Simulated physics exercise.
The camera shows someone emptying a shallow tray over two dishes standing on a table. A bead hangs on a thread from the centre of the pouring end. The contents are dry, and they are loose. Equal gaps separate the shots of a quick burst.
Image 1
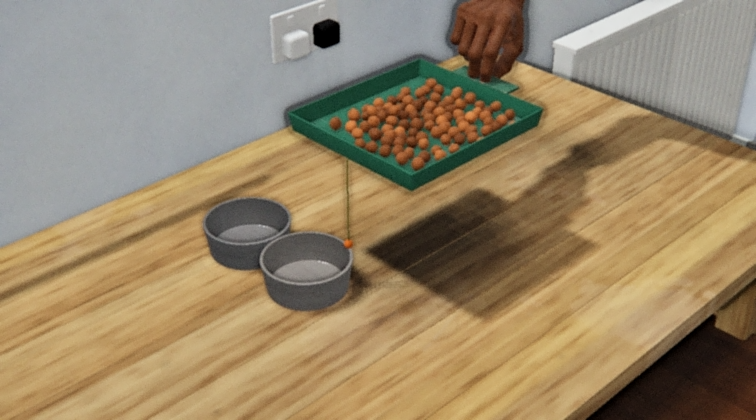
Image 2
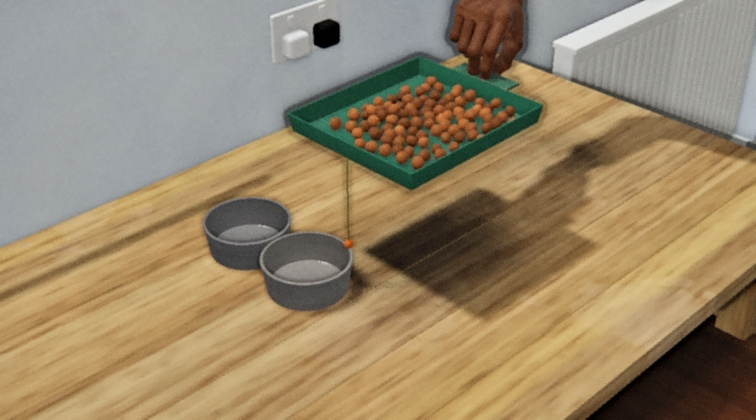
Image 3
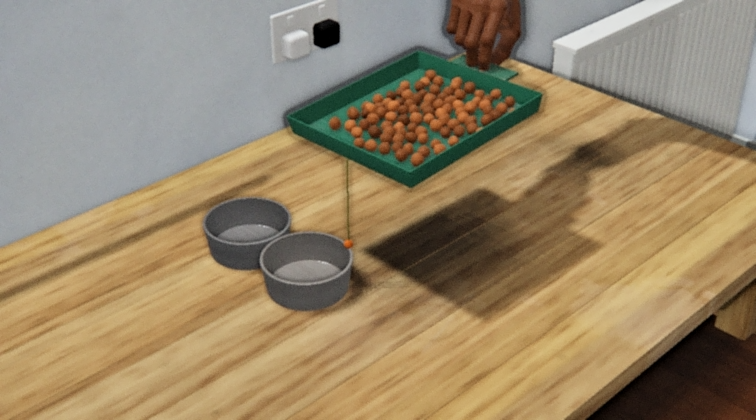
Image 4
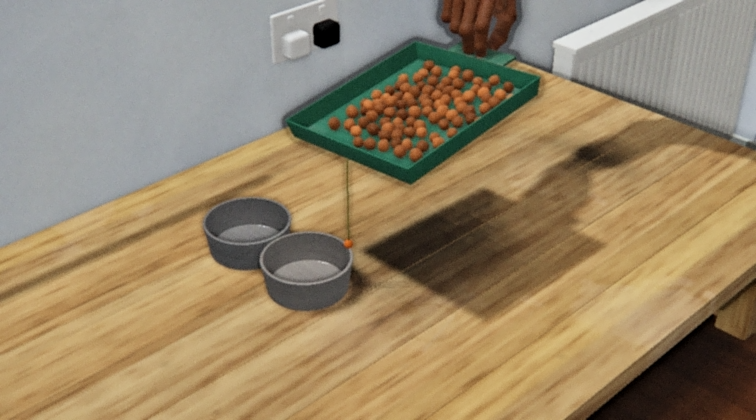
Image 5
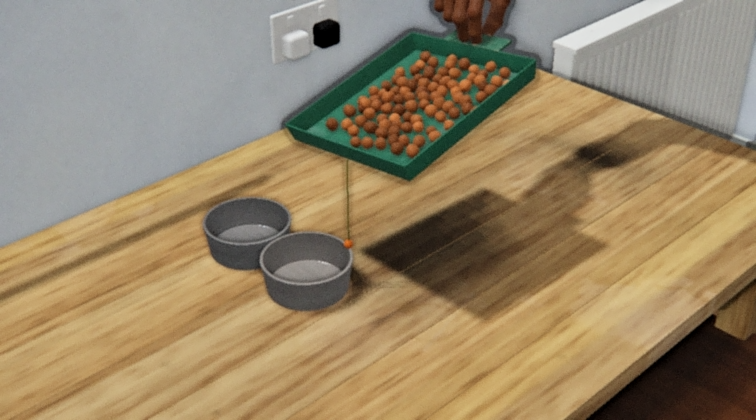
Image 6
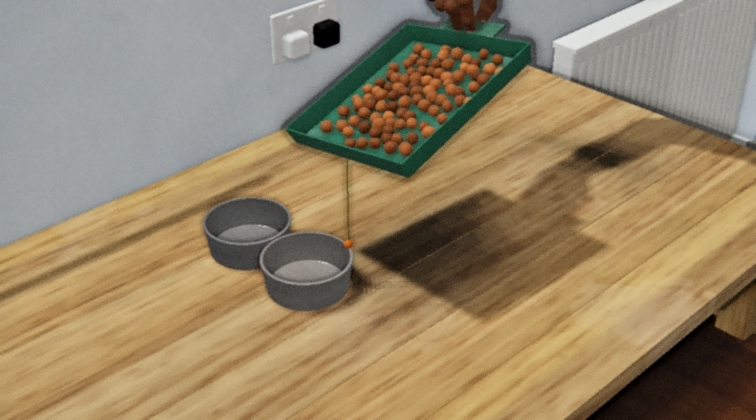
At the start, a hand holds a green tray of hazelnuts level above a wooden table with two grey dishes. The hand then raises the back of the tray, tipping it gradually steeper with its left front corner lowest, and the nuts shift toward the lower end while the dishes stay empty.
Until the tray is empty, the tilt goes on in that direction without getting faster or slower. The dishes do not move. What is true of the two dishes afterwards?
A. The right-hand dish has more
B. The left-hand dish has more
Option A: The right-hand dish has more.
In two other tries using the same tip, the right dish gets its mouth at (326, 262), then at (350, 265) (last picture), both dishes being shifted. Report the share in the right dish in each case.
I'd say about 20 percent, followed by about 0 percent.
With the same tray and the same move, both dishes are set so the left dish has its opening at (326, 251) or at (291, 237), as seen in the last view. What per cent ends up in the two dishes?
Near 30 % and 70 %.
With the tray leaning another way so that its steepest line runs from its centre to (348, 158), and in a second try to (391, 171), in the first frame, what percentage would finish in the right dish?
Near 30 % and 0 %.
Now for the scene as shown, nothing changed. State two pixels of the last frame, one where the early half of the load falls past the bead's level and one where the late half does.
The leading part at (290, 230), the rest of it at (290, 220).
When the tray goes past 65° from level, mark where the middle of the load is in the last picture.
Near (342, 106).
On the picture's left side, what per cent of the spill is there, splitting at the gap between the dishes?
20 per cent or thereabouts.
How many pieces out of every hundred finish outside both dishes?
I'd say around 30 per cent.
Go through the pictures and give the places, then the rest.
The first picture shows corners of the pouring end at (293, 113) and (412, 172), level; middle of the load at (429, 120), hazelnuts; left dish at (214, 248); right dish at (272, 287); bead on its thread at (349, 244).
The second picture shows corners of the pouring end at (292, 113) and (411, 171), level; middle of the load at (429, 118).
The third picture shows corners of the pouring end at (291, 116) and (410, 169), tipped barely, lowest at the left corner; middle of the load at (429, 113).
The fourth picture shows corners of the pouring end at (290, 119) and (408, 166), tipped a little, lowest at the left corner; middle of the load at (427, 105).
The fifth picture shows corners of the pouring end at (289, 123) and (405, 163), tipped clearly, lowest at the left corner; middle of the load at (424, 98).
The sixth picture shows corners of the pouring end at (289, 127) and (402, 161), tipped clearly, lowest at the left corner; middle of the load at (417, 93), about two thirds on the move; left dish at (214, 248); right dish at (272, 287).
Soon after the last picture, tray tipped steeply; all on the tray.
A little later, tray tipped past a quarter turn; nearly all on the tray; a stray few in the air.
Later still, tray tipped past a quarter turn; about half in the right dish; about a quarter in the left dish; about a third outside both; a stray few in the air.
By the end, tray tipped past a quarter turn; about half in the right dish; about a quarter in the left dish; about a third outside both.
